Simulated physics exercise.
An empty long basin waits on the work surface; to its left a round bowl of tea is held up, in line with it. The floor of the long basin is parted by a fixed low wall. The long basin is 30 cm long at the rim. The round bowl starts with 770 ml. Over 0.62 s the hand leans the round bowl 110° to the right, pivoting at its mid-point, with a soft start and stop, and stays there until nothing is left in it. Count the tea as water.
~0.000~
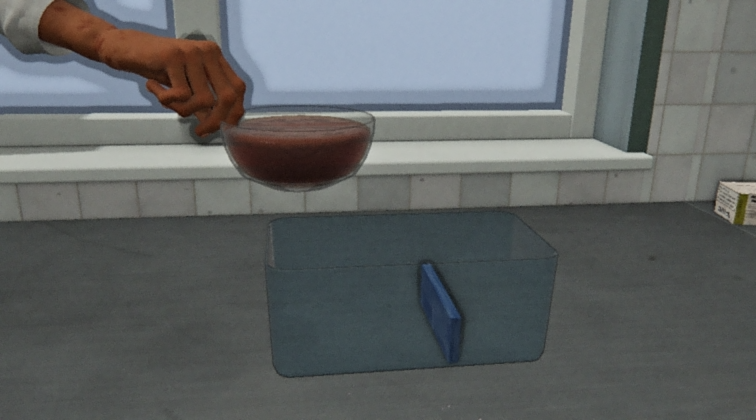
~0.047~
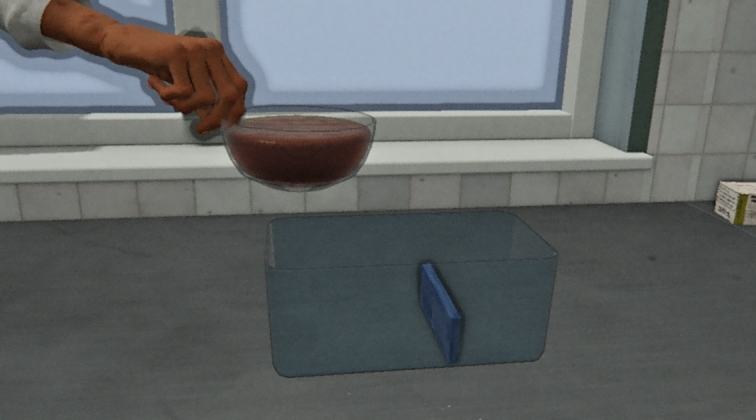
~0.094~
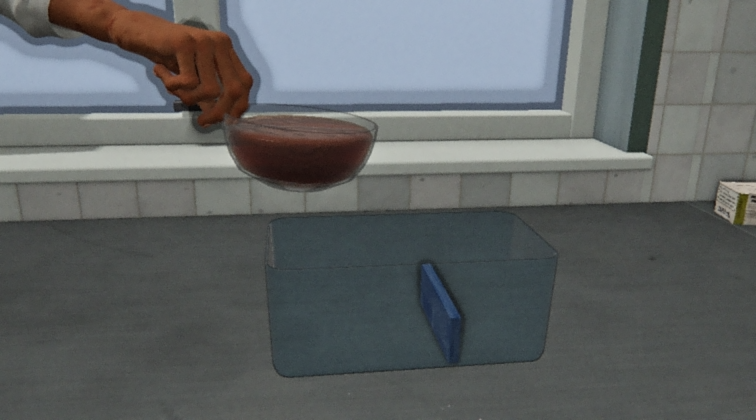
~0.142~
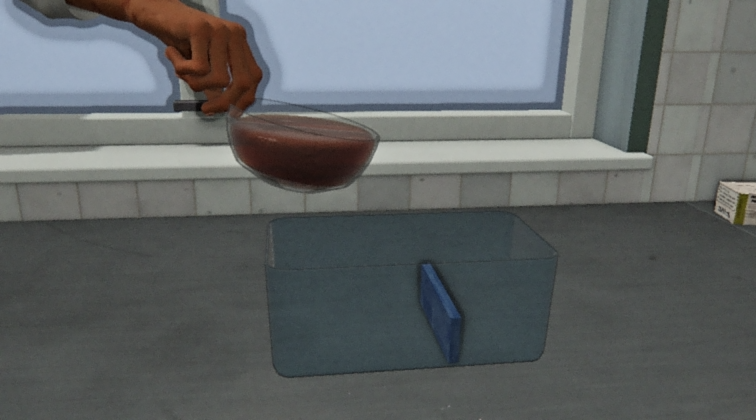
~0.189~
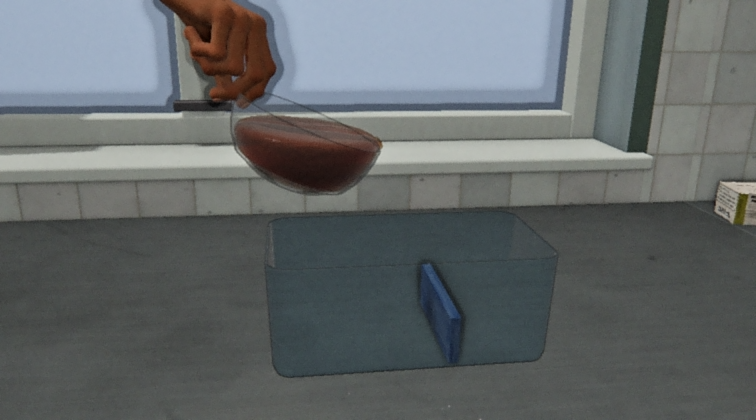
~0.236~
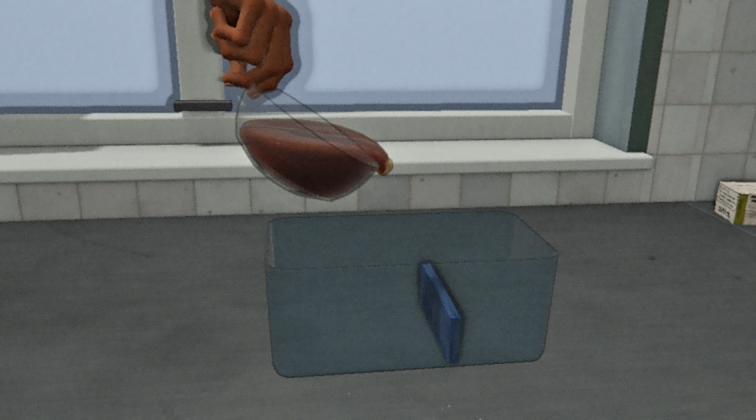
A hand tilts a clear round bowl of reddish-brown liquid rightward above a long clear basin.
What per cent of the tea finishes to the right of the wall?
The far part has some 9 per cent.
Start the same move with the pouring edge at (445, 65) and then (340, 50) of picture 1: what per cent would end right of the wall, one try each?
First 70, then 5 per cent.
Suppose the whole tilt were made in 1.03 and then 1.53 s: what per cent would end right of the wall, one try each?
First 15, then 25 per cent.
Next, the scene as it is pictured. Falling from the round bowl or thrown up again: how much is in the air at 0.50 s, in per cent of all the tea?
About 16 per cent.
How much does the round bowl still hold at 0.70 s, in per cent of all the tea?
Some 0 per cent.
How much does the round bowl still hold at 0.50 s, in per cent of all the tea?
About 8 per cent.
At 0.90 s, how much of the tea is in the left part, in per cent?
Some 86 per cent.
By 0.50 s the tilt is 100° and 8 per cent is still to pour, 71 is left of the wall and 4 right of it.
By 0.70 s the tilt is 110° and 0 per cent is still to pour, 89 is left of the wall and 5 right of it.
By 0.90 s the tilt is 110° and 0 per cent is still to pour, 86 is left of the wall and 9 right of it.
By 1.12 s the tilt is 110° and 0 per cent is still to pour, 86 is left of the wall and 9 right of it.
At rest 86 per cent lies left of the wall, 9 right of it and 4 outside.
